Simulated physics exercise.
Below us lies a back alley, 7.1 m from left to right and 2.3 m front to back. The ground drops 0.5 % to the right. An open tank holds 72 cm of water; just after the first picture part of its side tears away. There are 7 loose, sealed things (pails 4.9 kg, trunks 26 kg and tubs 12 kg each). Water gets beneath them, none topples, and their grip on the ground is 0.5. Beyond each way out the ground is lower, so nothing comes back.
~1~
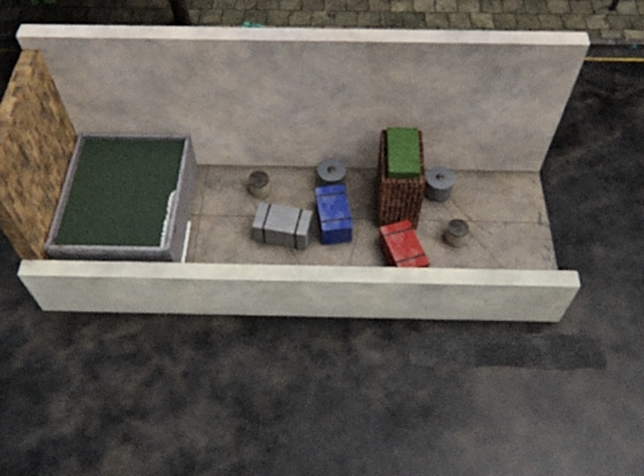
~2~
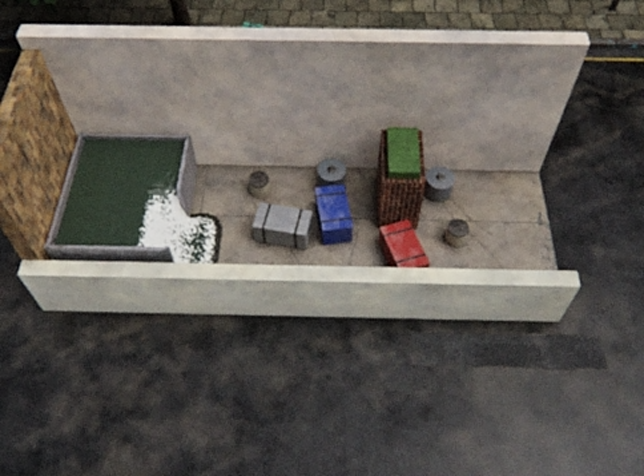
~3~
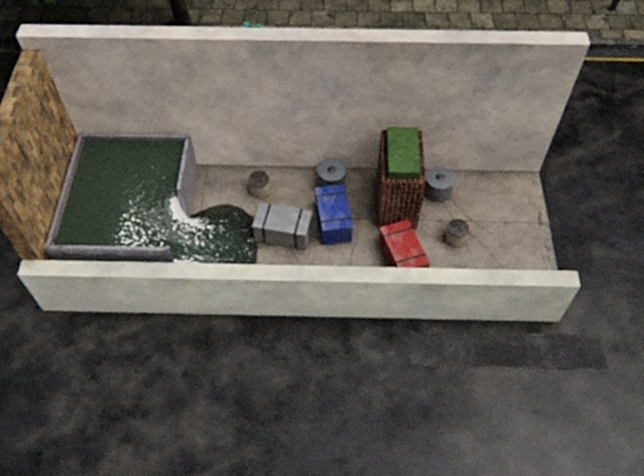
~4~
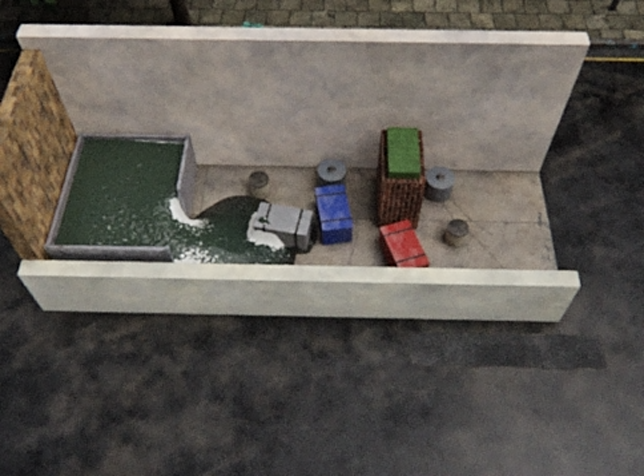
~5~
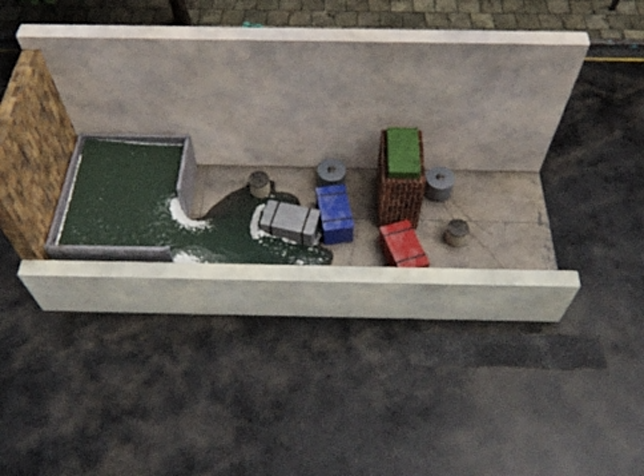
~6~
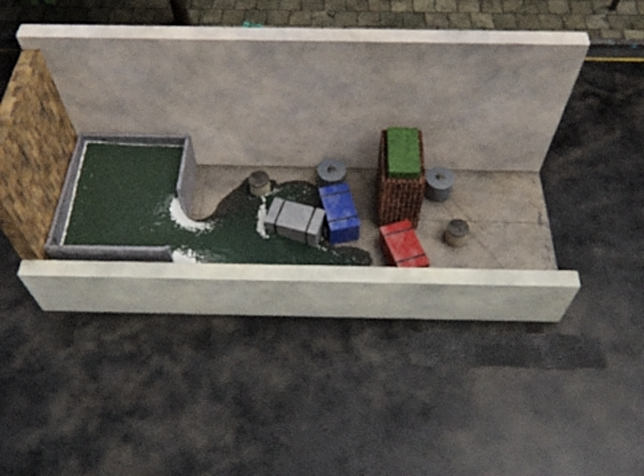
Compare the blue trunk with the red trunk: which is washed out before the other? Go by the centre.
First out is the red one.
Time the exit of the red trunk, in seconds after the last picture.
At about 1.5 s.
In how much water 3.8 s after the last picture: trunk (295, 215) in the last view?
About 8 cm.
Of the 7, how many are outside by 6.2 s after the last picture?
I count 2.
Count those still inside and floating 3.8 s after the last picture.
3 of them.
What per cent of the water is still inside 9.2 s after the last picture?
Some 40 per cent remains.
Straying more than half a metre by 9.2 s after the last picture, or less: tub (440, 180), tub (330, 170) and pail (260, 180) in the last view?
In turn: Short of it, more, past it.
Then, 1.2 s after the last picture the blue trunk is near (364, 191), 0.5 m from its start, afloat; the red trunk is near (497, 212), 1.5 m from its start, aground; 0 of 7 are out; 3 afloat.
Then, 3.8 s after the last picture the blue trunk is near (380, 225), 0.8 m from its start, afloat; the red trunk has gone out (1.7 s after the last picture); 2 of 7 are out; 3 afloat.
Then, 6.2 s after the last picture the blue trunk is near (546, 218), 3.1 m from its start, aground; the red trunk has gone out (1.7 s after the last picture); 2 of 7 are out; 2 afloat.
Then, 9.2 s after the last picture the blue trunk has gone out (6.6 s after the last picture); the red trunk has gone out (1.7 s after the last picture); 3 of 7 are out; 1 afloat.
